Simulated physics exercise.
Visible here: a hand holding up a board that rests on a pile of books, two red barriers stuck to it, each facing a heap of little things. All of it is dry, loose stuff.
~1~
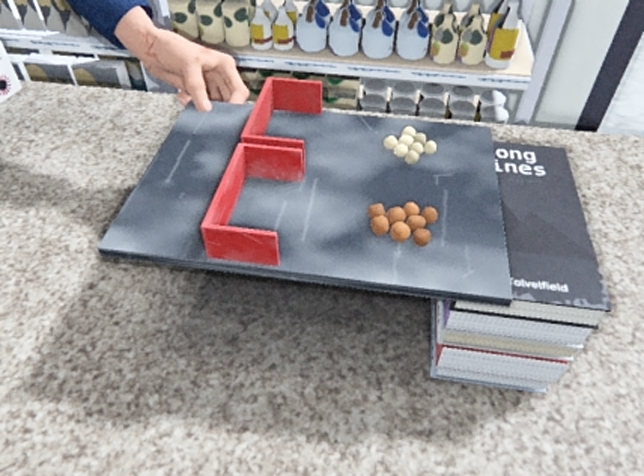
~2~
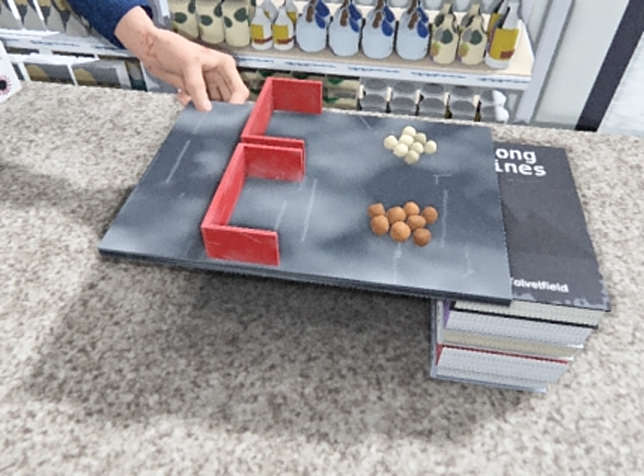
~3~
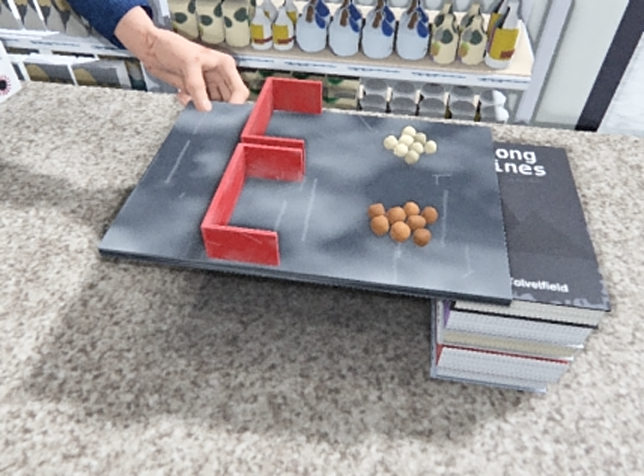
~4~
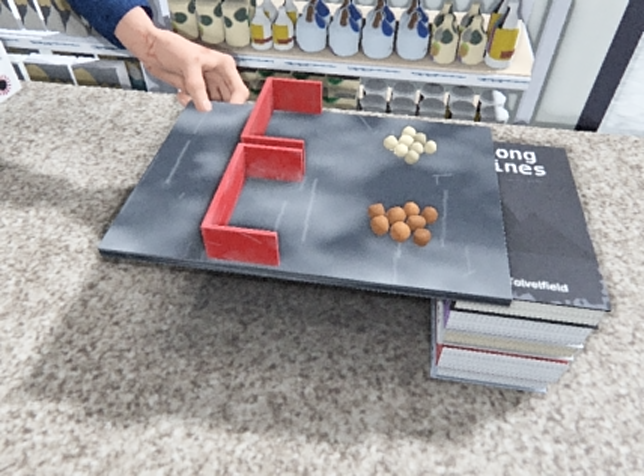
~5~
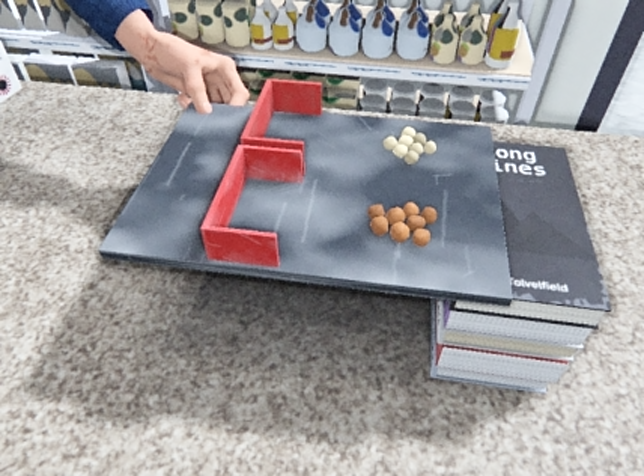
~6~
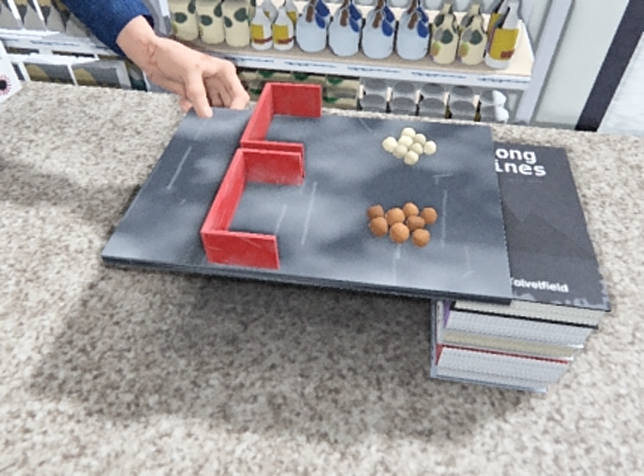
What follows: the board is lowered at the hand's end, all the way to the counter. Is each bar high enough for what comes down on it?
Result: I think the near lot will be restrained by its barrier, I think the far lot will be restrained by its barrier.
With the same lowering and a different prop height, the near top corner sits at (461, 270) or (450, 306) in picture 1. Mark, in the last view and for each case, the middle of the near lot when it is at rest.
Resting centre: First ~ (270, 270), second ~ (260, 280).
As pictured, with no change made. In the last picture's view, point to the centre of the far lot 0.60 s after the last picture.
I'd mark it somewhere close to (370, 161).
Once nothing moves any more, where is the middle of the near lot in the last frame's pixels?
At roughly pixel (265, 278).
Then, 0.60 s later than the last frame, board sloping at 18°; near lot on its way down; far lot on its way down.
Then, 1.13 s later than the last frame, board sloping at 29°; near lot has reached its bar; far lot has reached its bar.
Then, 1.58 s later than the last frame, board resting at 29°; near lot has reached its bar; far lot has reached its bar.
When it is over, board resting at 29°; near lot gathered behind its bar; far lot gathered behind its bar.
